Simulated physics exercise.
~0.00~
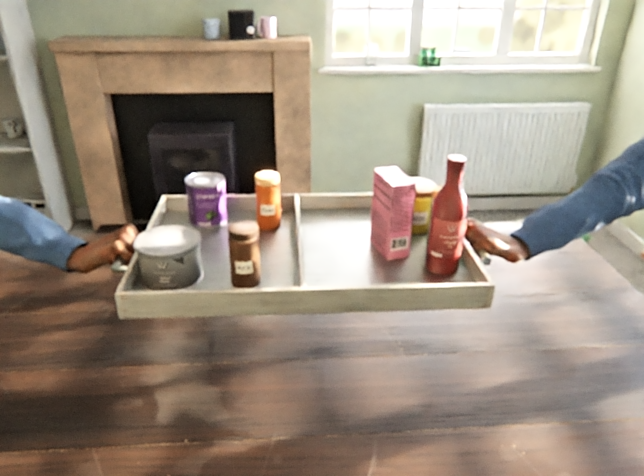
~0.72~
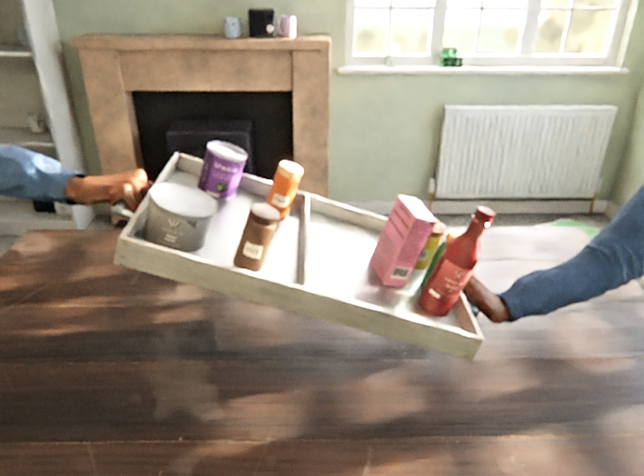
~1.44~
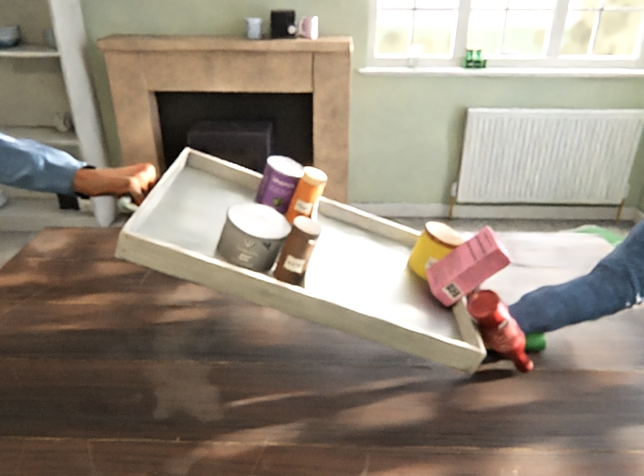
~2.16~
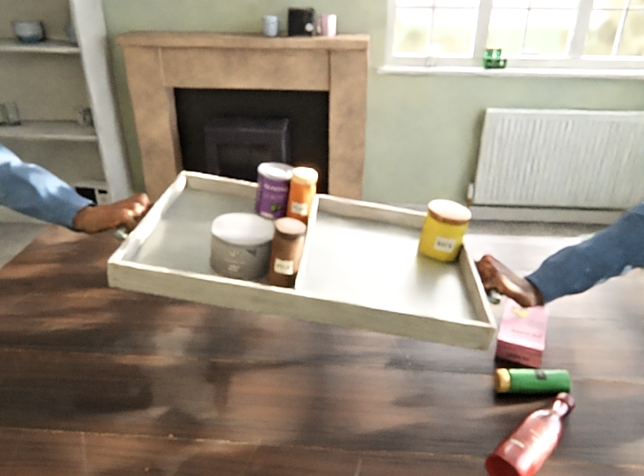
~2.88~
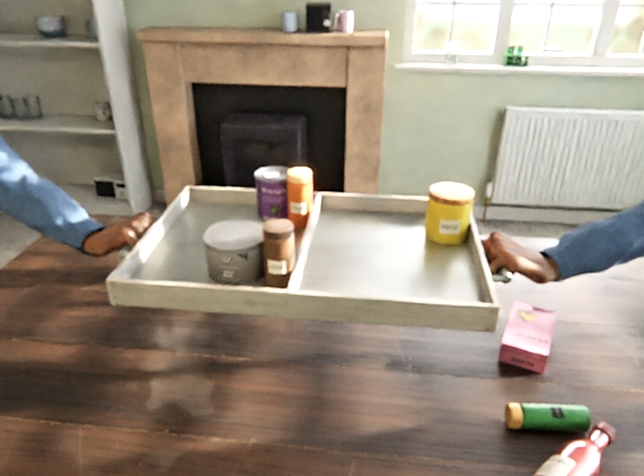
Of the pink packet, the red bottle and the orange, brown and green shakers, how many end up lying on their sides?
Three of them end up lying on their sides, namely the pink packet, the red bottle and the green shaker. The orange and brown shakers stay standing on the tray.
